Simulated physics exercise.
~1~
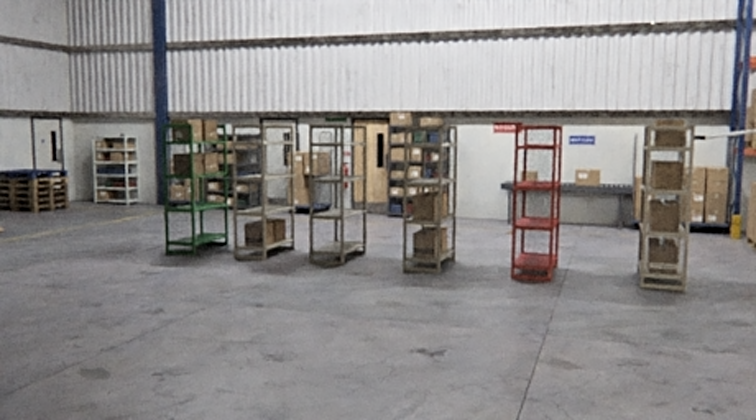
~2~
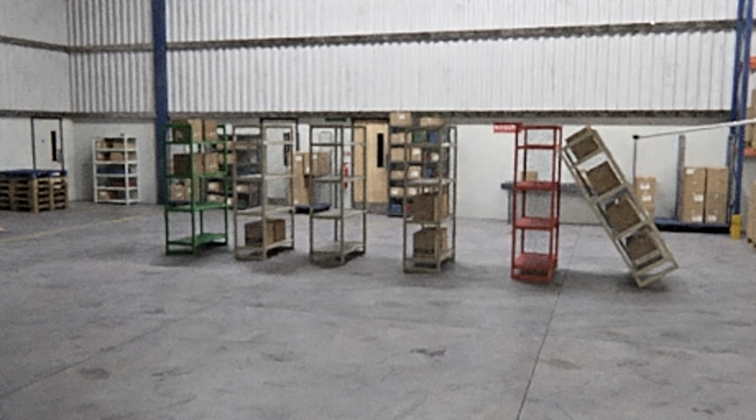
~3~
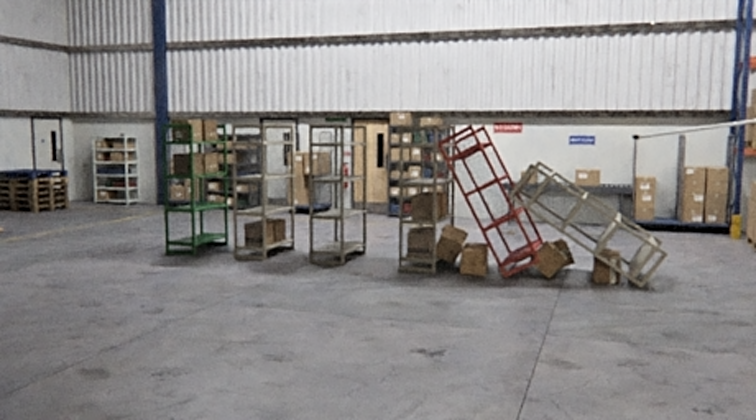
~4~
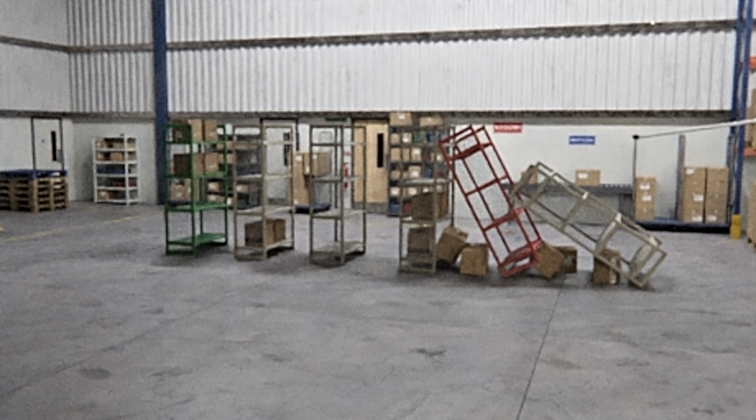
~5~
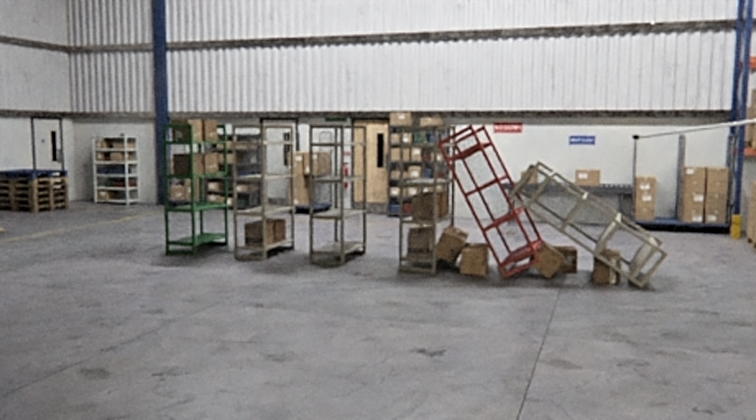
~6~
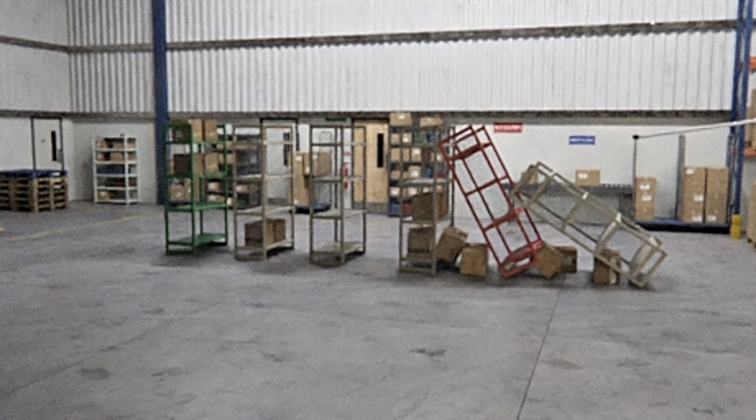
Six open shelving units stand in a spaced line across the grey concrete floor of a warehouse, seen from a fixed view facing their long line, with a green one at the left, a red one second from the right, and brown cartons on several shelves. At the right, a thin pole reaches in at the top of the end unit and tips it leftward. It falls against the red unit, which leans left in turn onto the grey unit beside it, while cartons tumble to the floor. Everything then stops, the two units slanted and the four to the left still upright.
